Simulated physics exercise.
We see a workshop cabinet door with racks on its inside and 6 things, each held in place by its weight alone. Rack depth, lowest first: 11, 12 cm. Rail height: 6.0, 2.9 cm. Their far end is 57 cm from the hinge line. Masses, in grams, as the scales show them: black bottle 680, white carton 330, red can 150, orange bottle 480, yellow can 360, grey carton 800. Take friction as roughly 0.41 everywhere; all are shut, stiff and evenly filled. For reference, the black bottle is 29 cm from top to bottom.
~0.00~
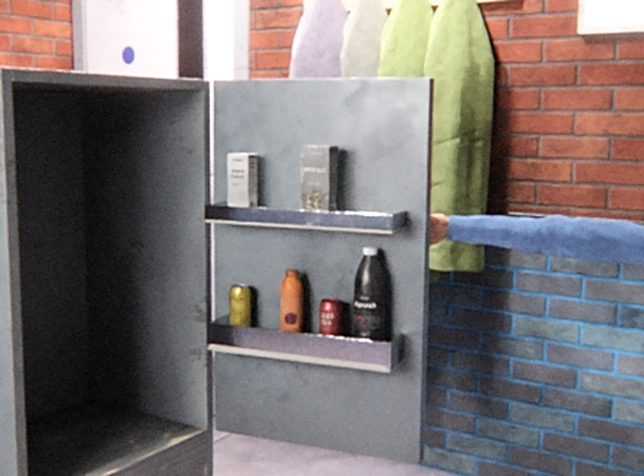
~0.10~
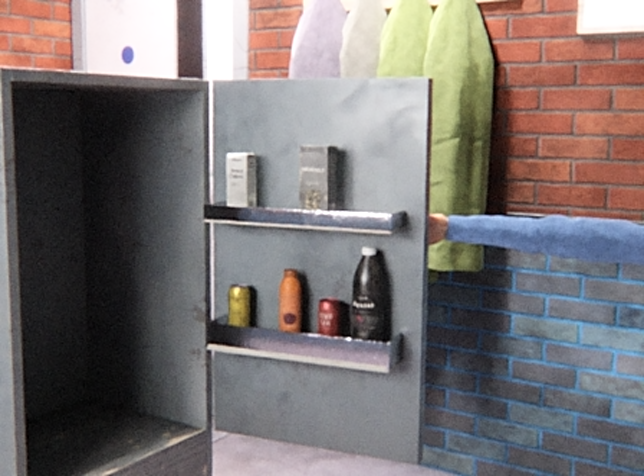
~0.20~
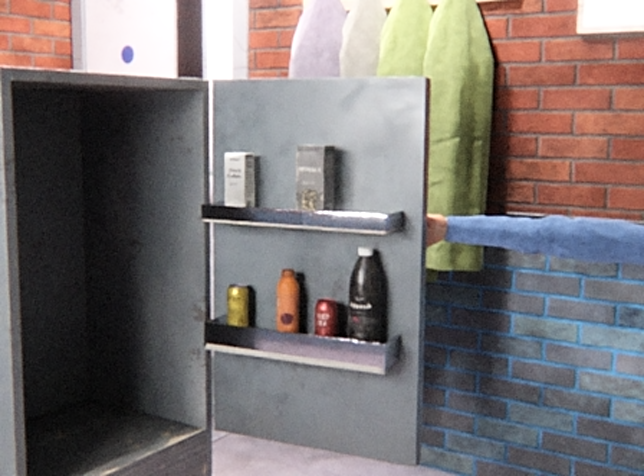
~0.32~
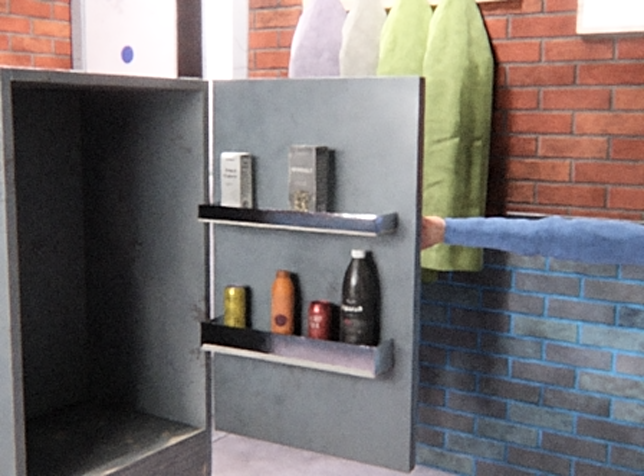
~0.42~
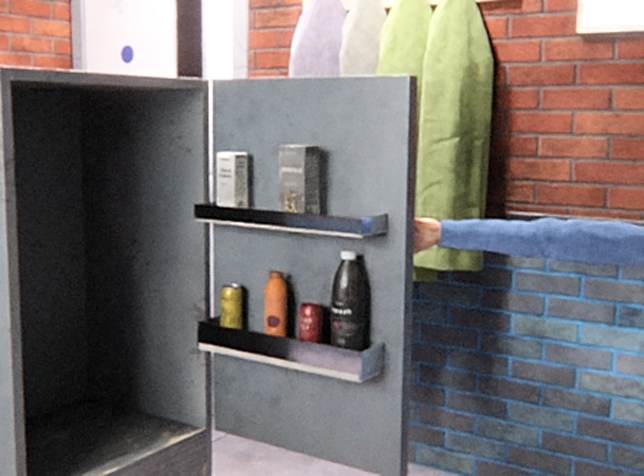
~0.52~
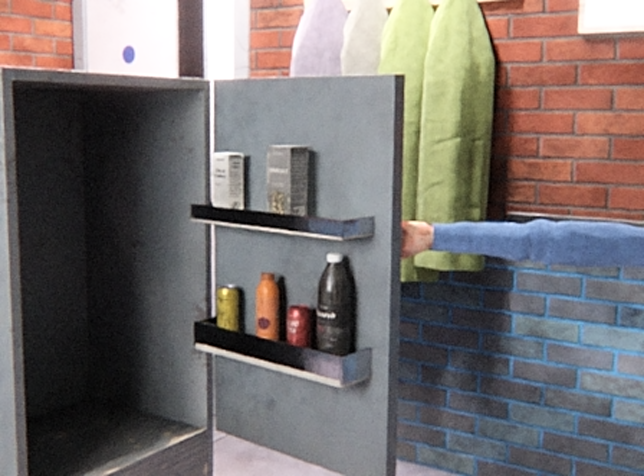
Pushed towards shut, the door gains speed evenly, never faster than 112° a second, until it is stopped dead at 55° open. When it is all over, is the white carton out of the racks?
Contained, I'd say.
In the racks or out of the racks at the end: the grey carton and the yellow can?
Grey carton: Out of bounds; yellow can: In bounds.
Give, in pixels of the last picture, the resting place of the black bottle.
Its middle comes to rest around (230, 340).
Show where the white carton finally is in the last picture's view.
Rest point: Near (201, 184).
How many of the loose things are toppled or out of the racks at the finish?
My answer is 4.
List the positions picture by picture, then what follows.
Open by 100°; white carton (242, 184); black bottle (369, 302), in the first picture.
Open by 100°; orange bottle (290, 309); yellow can (239, 313), in the second picture.
Open by 98°; grey carton (315, 183); black bottle (365, 303), in the third picture.
Open by 93°; red can (320, 330); orange bottle (283, 311), in the fourth picture.
Open by 88°; yellow can (231, 314); grey carton (299, 184), in the fifth picture.
Open by 82°; white carton (228, 184); black bottle (334, 312), in the sixth picture.
After 0.82 s, open by 55°.
After 1.42 s, open by 55°; grey carton now out of the racks; black bottle leaning 39°; orange bottle leaning 9°.
After 1.72 s, open by 55°; black bottle leaning 68°; red can leaning 39°; orange bottle leaning 8°.
After 2.22 s, open by 55°; black bottle leaning 65°; red can leaning 49°; orange bottle leaning 17°.
At rest (3.0 s), out of the racks, grey carton; tipped over in the racks, black bottle, red can and orange bottle; the other 2 in place, give or take 5 cm. In the last view, white carton near (201, 184).
